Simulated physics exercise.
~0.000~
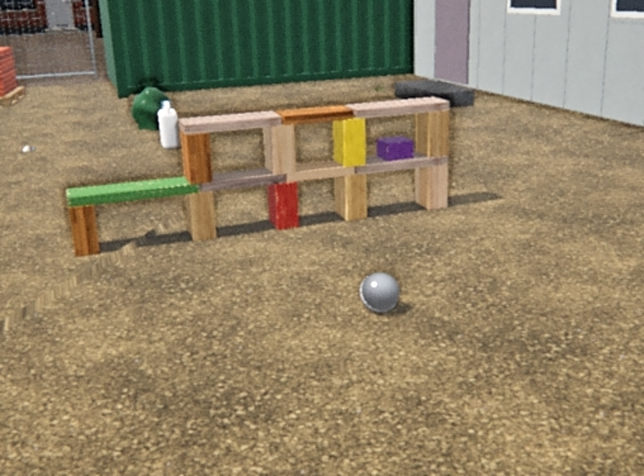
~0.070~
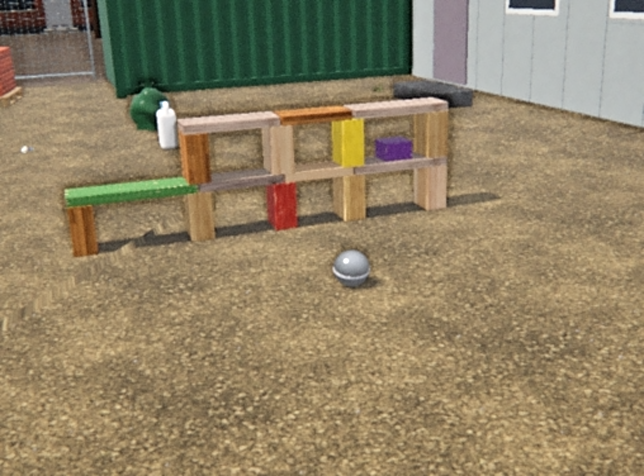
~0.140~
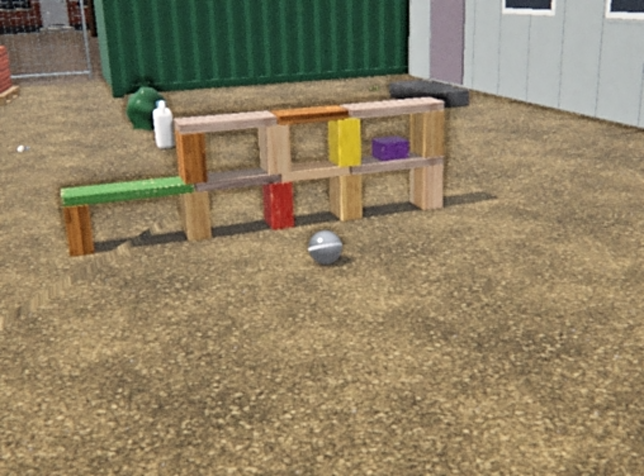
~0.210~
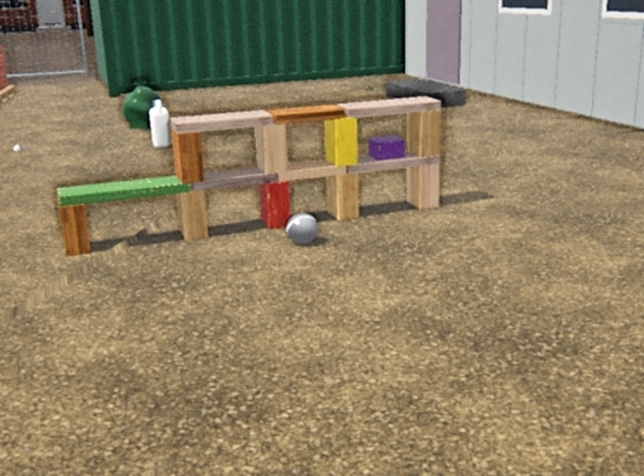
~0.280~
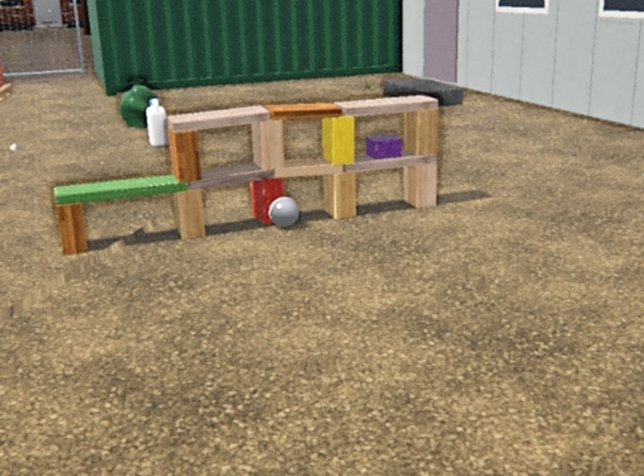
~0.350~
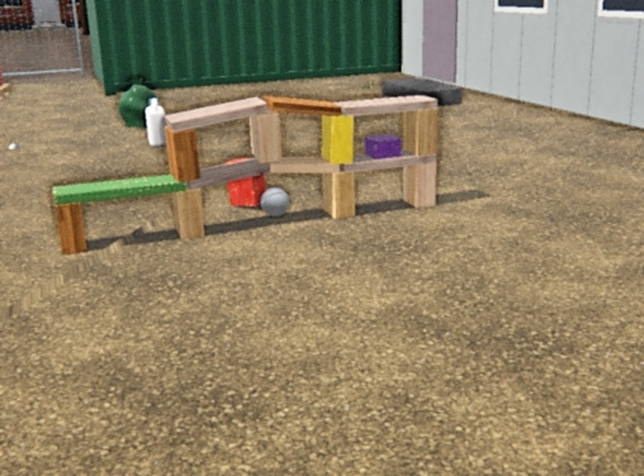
A two-storey row of wooden posts and planks stood on bare ground as a steel ball rolled up to it and struck the red post, knocking it backward while the planks above tilted.
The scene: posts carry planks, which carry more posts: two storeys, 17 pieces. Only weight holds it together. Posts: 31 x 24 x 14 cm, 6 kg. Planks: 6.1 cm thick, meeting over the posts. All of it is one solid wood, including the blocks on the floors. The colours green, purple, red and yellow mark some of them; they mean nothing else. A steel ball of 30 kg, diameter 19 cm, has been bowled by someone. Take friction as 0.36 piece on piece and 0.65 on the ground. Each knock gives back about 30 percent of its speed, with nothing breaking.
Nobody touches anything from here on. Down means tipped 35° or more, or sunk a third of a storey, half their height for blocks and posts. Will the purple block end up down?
No.
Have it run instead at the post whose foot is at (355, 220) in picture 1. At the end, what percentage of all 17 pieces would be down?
Then 50 per cent.
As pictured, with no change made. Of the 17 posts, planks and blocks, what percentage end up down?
Estimate: Close to 45%.
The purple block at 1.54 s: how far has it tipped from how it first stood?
0°.
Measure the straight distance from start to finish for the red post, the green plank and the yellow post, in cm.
Net displacement: Red = 380 cm, green = 0 cm, yellow = 10 cm.
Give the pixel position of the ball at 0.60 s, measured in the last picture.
(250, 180), roughly.
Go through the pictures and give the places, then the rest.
In the first frame (places mark the middle of the side facing us; the camera pans a little), ball (380, 292) 1.37 m from contact, 5.3 m/s; purple block (400, 151); red post (288, 206); yellow post (355, 143); nothing disturbed.
The second frame shows ball (352, 268) 1.00 m from contact, 5.3 m/s; purple block (399, 151).
The third frame shows ball (325, 247) 63 cm from contact, 5.3 m/s; purple block (396, 151).
The fourth frame shows ball (302, 229) 26 cm from contact, 5.3 m/s; purple block (392, 150).
The fifth frame shows ball (284, 212) after contact, 3.1 m/s; purple block (389, 149); 6 disturbed, none down.
The sixth frame shows ball (275, 202) after contact, 3.0 m/s; purple block (389, 149); red post (259, 182) leaning 7°; yellow post (343, 140); steepest lean 9°, the plank at (307, 109); 7 disturbed, none down.
After 0.60 s, ball still moving; 4 of the 17 pieces down; purple block unmoved; red post leaning 71°.
After 0.92 s, ball still moving; 7 of the 17 pieces down; purple block unmoved; red post leaning 61°.
After 1.54 s, ball still moving; 8 of the 17 pieces down; purple block unmoved; red post on its side.
At rest (2.6 s), ball rolling away; 8 of the 17 pieces down; purple block unmoved; red post on its side; yellow post leaning 62°. As the last picture would show them, middles, purple block near (384, 146), red post near (167, 124).
